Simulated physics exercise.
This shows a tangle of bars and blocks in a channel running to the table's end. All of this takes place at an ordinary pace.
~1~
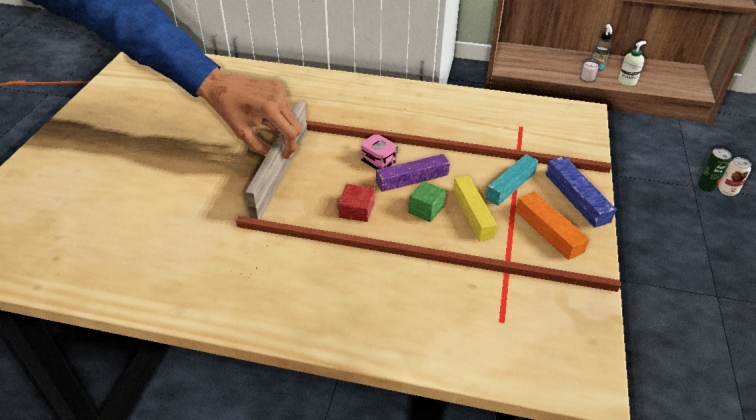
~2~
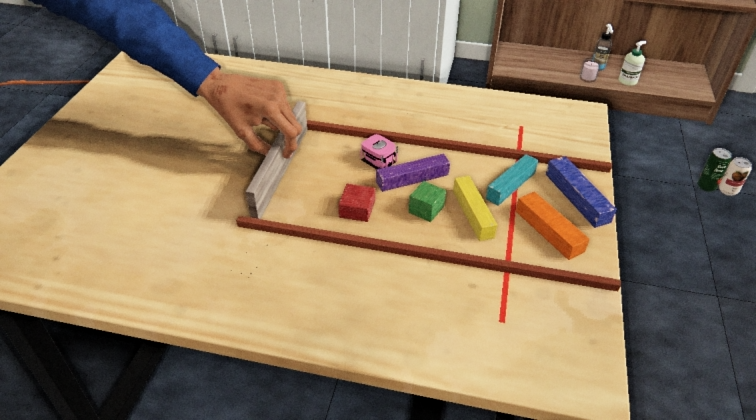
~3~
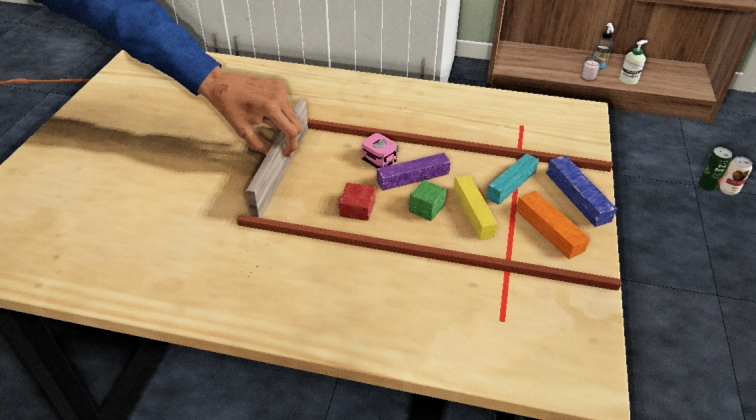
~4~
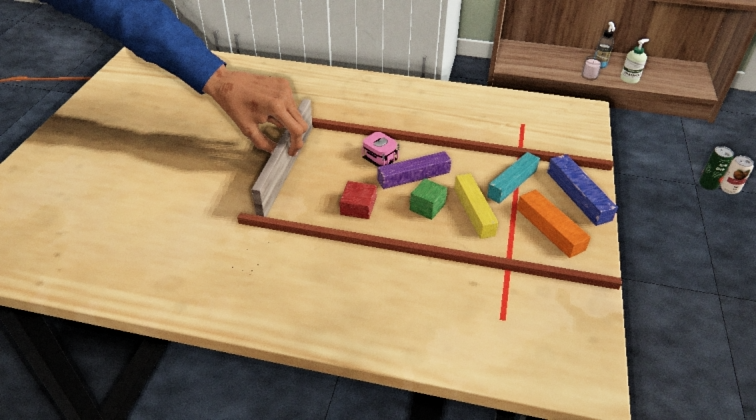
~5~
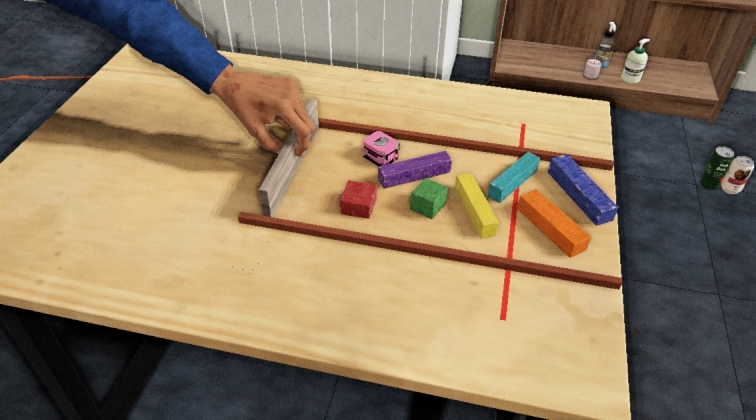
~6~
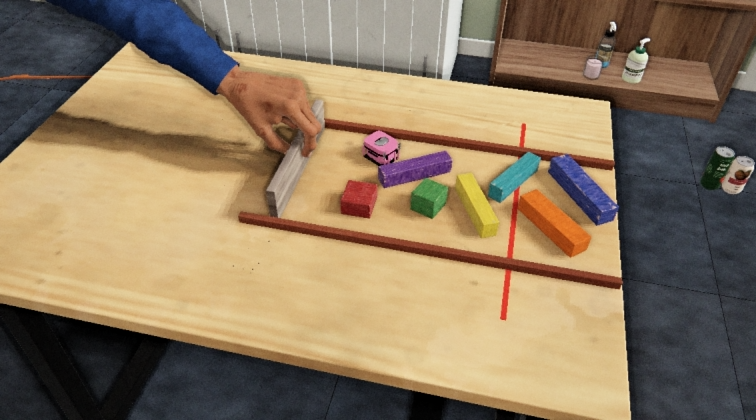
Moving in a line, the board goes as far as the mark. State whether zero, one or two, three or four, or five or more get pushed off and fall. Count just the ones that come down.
Result: Zero pushed off and fallen.
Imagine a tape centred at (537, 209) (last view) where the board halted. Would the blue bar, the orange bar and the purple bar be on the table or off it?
The blue bar is gone. The orange bar is gone. The purple bar is still there.
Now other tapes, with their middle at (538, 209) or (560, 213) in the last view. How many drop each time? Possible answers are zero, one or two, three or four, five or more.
1 or 2; either three or four.
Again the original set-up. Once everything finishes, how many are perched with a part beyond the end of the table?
The count is 2.
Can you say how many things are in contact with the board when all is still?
That number would be 3.
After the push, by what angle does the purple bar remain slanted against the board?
About 30 degrees.
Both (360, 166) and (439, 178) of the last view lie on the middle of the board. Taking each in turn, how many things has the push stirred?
Tally: First 2; then 6.
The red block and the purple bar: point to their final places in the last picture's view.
In order, first (529, 231), then (544, 192).
A little later, none off yet; blue bar at rest near (582, 189); orange bar at rest near (553, 222); turquoise bar at rest near (515, 177).
Next, none off yet; blue bar moving near (587, 189); orange bar shifted a little near (579, 228); turquoise bar shifted a little near (553, 177).
When it is over, the number that fall off is zero.
